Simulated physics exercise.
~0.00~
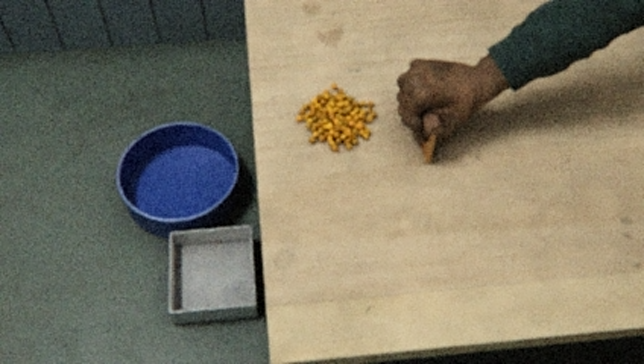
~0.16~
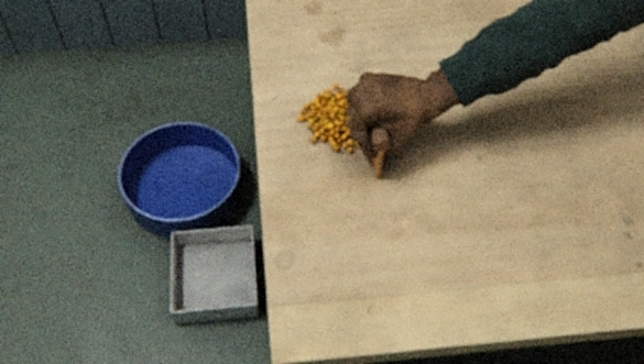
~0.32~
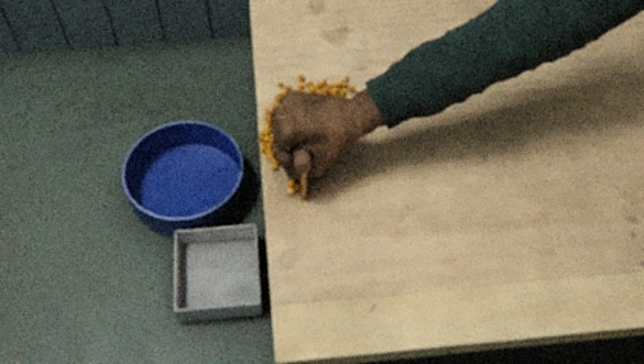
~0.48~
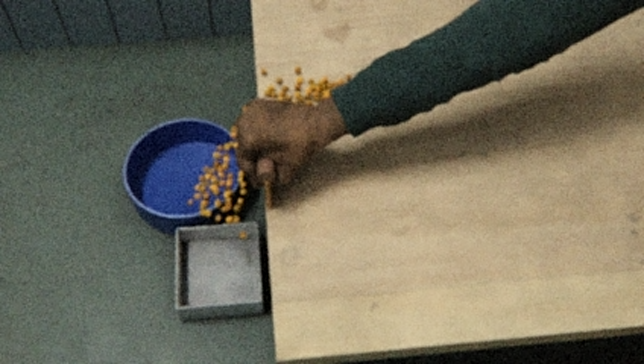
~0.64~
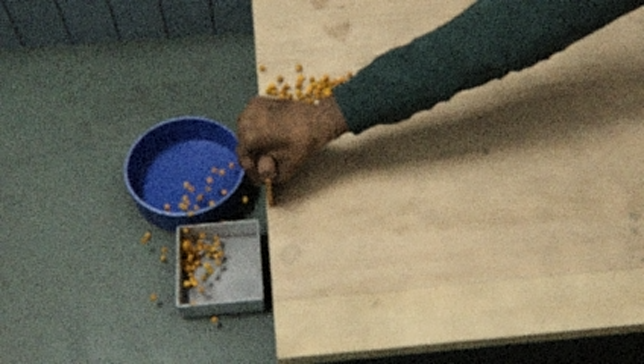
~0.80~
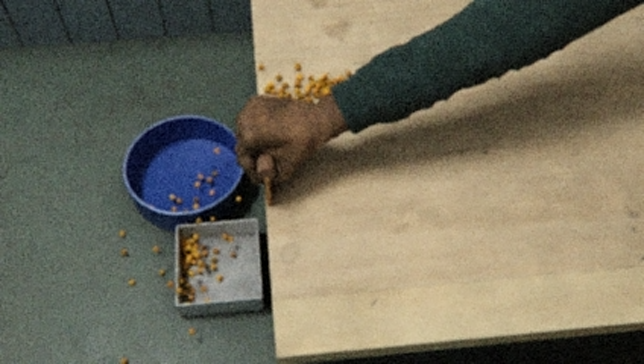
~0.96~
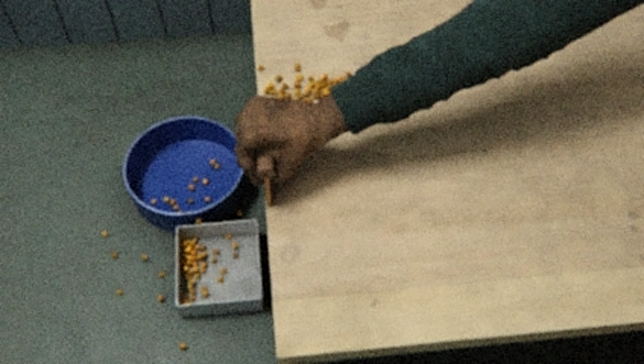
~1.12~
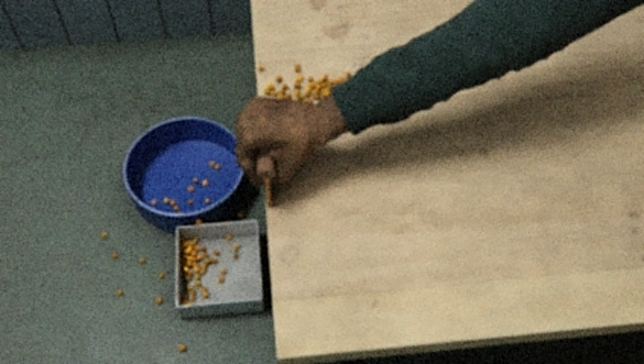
On a pale wooden tabletop, a small heap of yellow-orange maize kernels lies near the left edge, with a round blue pot and a square white tin below, beyond that edge. A hand in a dark green sleeve grips a thin scraper and slides it left into the heap. The kernels spread and bunch along the edge, and then a stream of them spills over as the hand halts there. They drop into both containers, and some scatter on the floor. The hand stays still at the end, with more kernels in the tin than the pot and many still on the table.
